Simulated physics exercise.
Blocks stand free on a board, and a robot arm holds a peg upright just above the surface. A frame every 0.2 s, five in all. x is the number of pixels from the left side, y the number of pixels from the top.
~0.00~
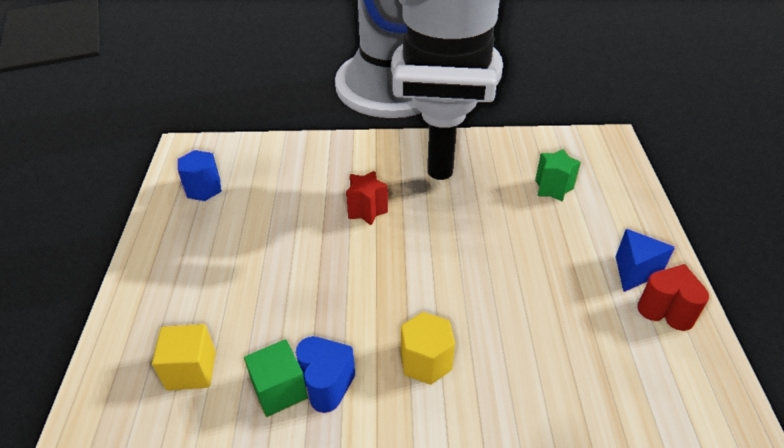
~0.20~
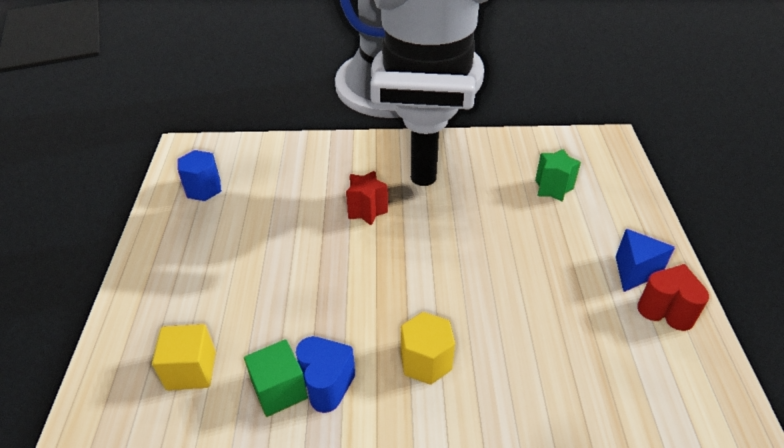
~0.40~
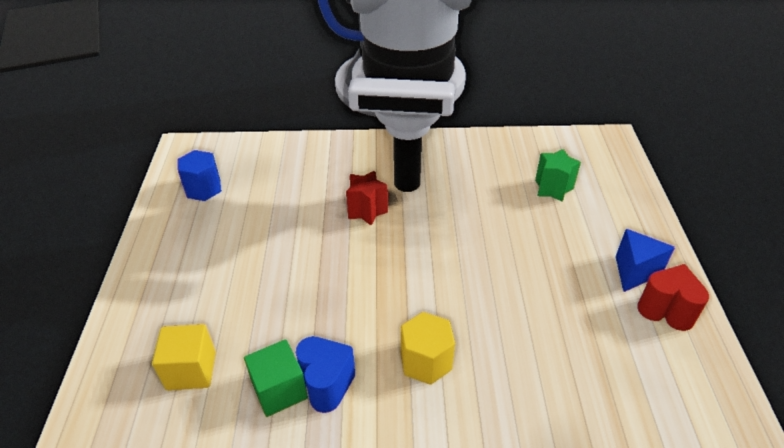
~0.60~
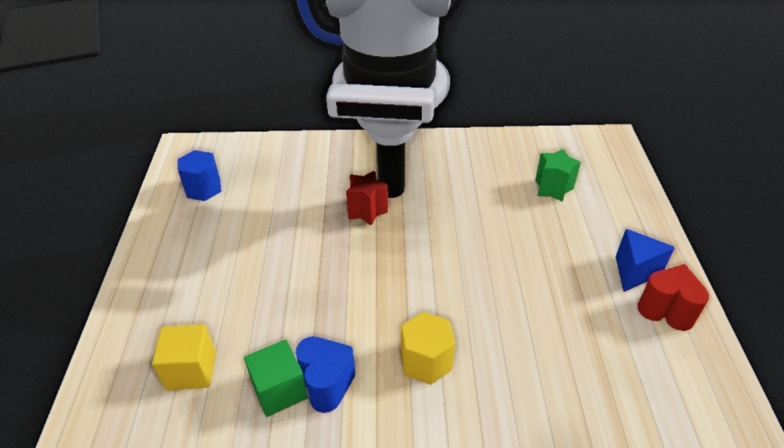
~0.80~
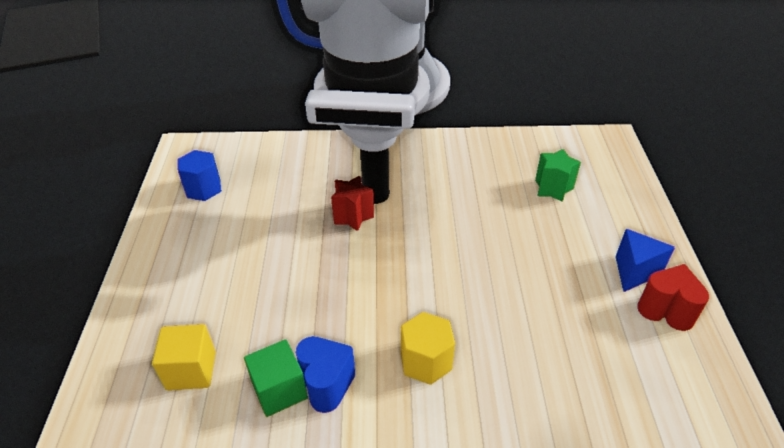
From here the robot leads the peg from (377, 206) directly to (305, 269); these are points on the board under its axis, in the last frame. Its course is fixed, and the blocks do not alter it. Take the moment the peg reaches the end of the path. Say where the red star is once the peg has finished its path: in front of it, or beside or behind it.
It will get left beside or behind the peg.
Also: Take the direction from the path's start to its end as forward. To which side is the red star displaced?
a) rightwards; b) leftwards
The one that fits is a, rightwards.
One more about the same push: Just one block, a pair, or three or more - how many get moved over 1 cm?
It shifts a single block.
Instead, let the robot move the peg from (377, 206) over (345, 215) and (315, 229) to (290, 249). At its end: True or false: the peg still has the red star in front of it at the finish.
My answer: True.
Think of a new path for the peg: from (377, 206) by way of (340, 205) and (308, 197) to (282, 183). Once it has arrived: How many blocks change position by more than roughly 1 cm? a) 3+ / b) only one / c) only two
My pick is b.
What follows on the original path. One third of the way, peg (353, 215); red star (322, 203), turned 20° clockwise.
Two thirds of the way, peg (329, 236); red star (300, 212), turned 50° clockwise.
At the end, peg (303, 258); red star (293, 216), turned 85° clockwise.
